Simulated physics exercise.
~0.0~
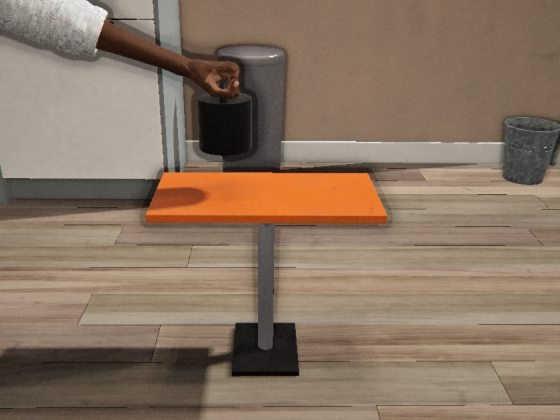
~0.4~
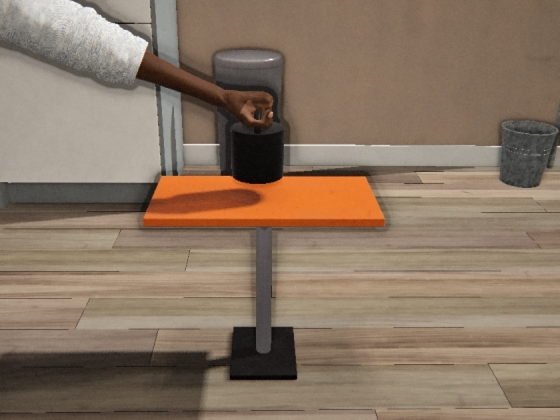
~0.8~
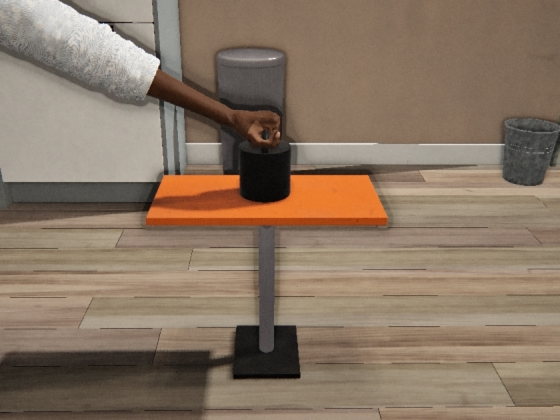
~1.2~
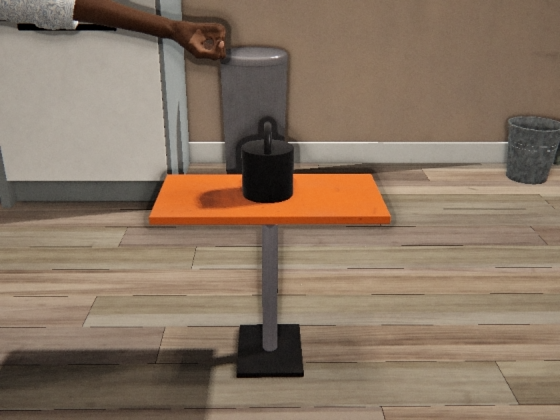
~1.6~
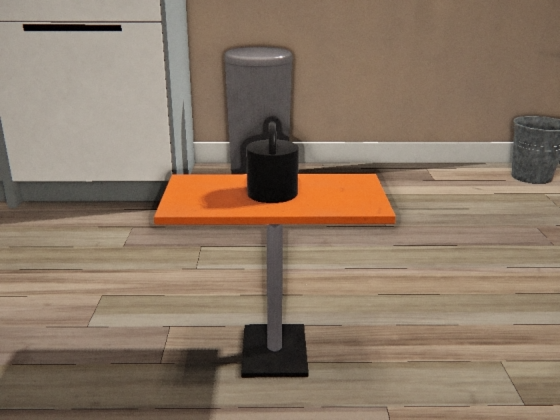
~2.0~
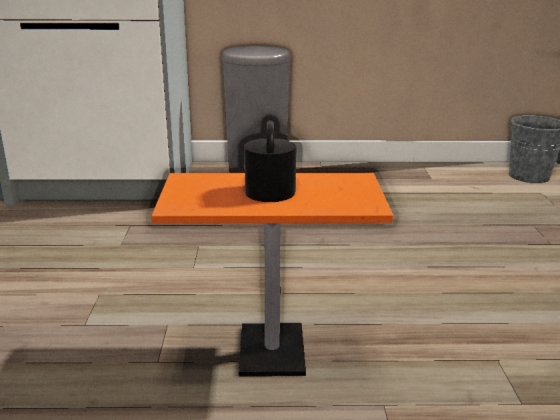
The clip opens with a hand reaching in from the left, holding a black cylinder above a small orange side table on a wooden floor. The arm, in a fuzzy pale sleeve, moves the cylinder to the right and down toward the tabletop. It lowers the cylinder a little further, setting it near the middle of the orange surface. The fingers then let go, revealing a dark loop on top, and the hand draws back to the upper left and out of view. At the end, the cylinder rests in place and the table stands level and steady beneath it.
